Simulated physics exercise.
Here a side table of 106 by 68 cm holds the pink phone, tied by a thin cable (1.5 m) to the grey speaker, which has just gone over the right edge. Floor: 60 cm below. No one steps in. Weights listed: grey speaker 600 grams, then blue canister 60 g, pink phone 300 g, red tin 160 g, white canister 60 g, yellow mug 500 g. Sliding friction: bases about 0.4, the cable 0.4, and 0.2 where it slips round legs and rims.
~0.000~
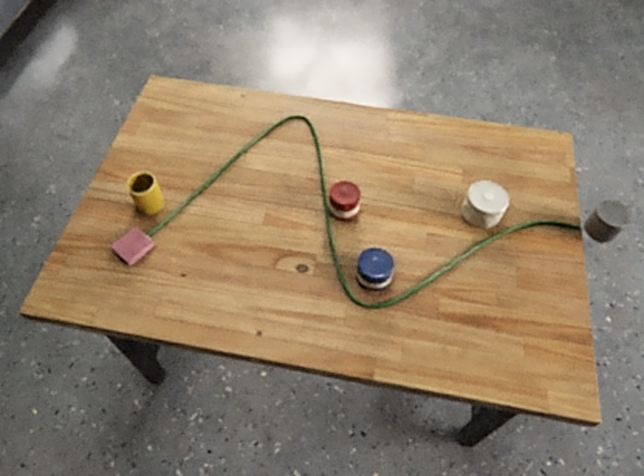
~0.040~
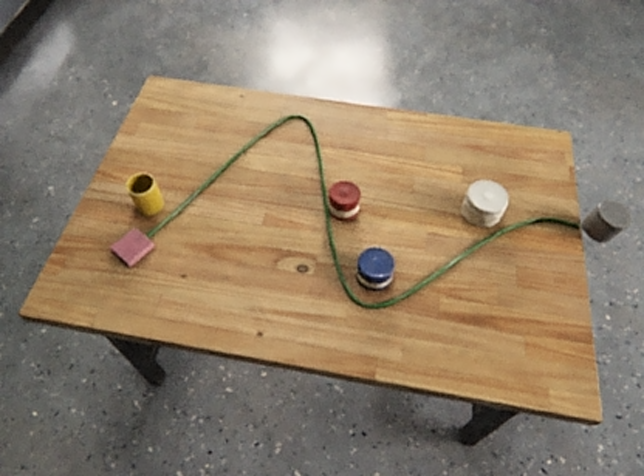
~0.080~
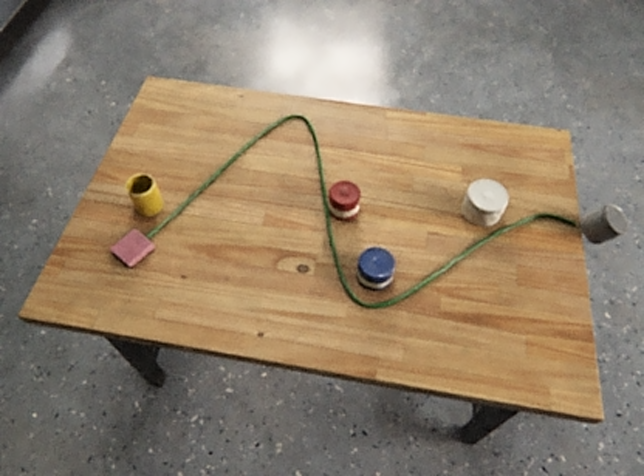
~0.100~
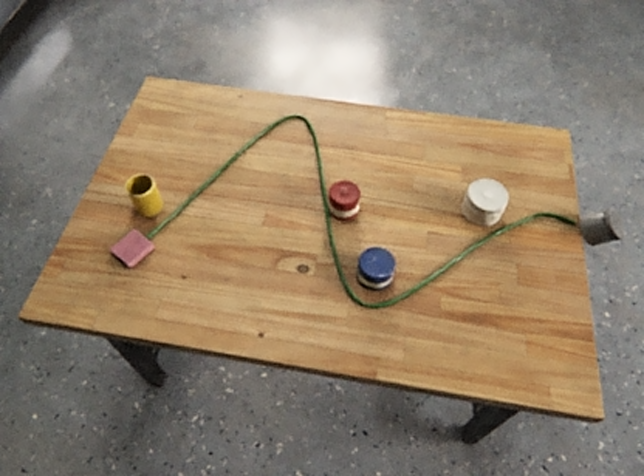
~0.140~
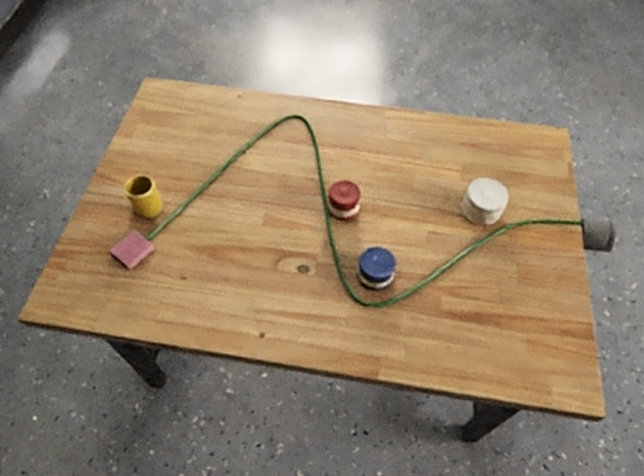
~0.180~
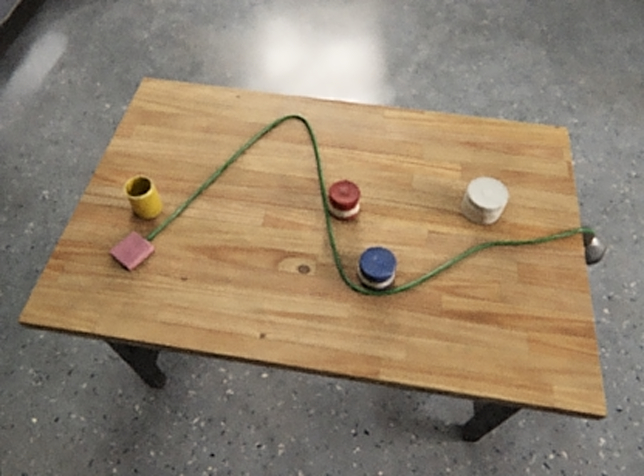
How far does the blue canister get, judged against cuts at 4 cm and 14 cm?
The distance it goes will be in between.
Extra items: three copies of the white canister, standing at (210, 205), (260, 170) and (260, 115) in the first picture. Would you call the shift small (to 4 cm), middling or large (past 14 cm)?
Shift 1: Minor. Shift 2: Major. Shift 3: Minor.
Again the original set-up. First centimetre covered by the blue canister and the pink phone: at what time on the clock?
Approx. times - blue canister: 0.22 s, pink phone: 0.50 s.
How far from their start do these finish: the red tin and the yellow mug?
Red tin roughly 0 cm, yellow mug roughly 0 cm.
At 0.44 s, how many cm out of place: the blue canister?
By then the blue canister has moved close to 10 cm.
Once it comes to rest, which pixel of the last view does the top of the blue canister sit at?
Rest point, last frame: Approx. (401, 225).
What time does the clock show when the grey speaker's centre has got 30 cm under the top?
Answer: 0.32 s on the clock.
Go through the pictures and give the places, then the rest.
The first picture shows blue canister (376, 262); cable runs through (513, 229) (397, 300) (298, 116) (203, 187).
The second picture shows grey speaker (614, 213); cable runs through (513, 227) (202, 188).
The third picture shows grey speaker (604, 224); cable runs through (513, 226) (202, 188).
The fourth picture shows grey speaker (602, 227); cable runs through (513, 226) (201, 189).
The fifth picture shows grey speaker (596, 235); cable runs through (514, 225) (201, 189).
The sixth picture shows blue canister (378, 261); cable runs through (541, 240) (410, 286) (294, 116) (201, 190).
After 0.4 s, the cable's tail end at (146, 240); blue canister 10 cm off its start, grey speaker over the edge.
After 0.7 s, the cable's tail end at (157, 250); blue canister 10 cm off its start, grey speaker over the edge, pink phone 2 cm off its start.
After 0.9 s, the cable's tail end at (157, 250); blue canister 10 cm off its start at (401, 225), grey speaker over the edge, pink phone 2 cm off its start at (138, 252).
After 1.2 s, the cable's tail end at (157, 250); blue canister 10 cm off its start, grey speaker over the edge, pink phone 2 cm off its start.
After 2.4 s, the cable's tail end at (157, 250); blue canister 10 cm off its start at (401, 225), grey speaker over the edge, pink phone 2 cm off its start at (138, 252).
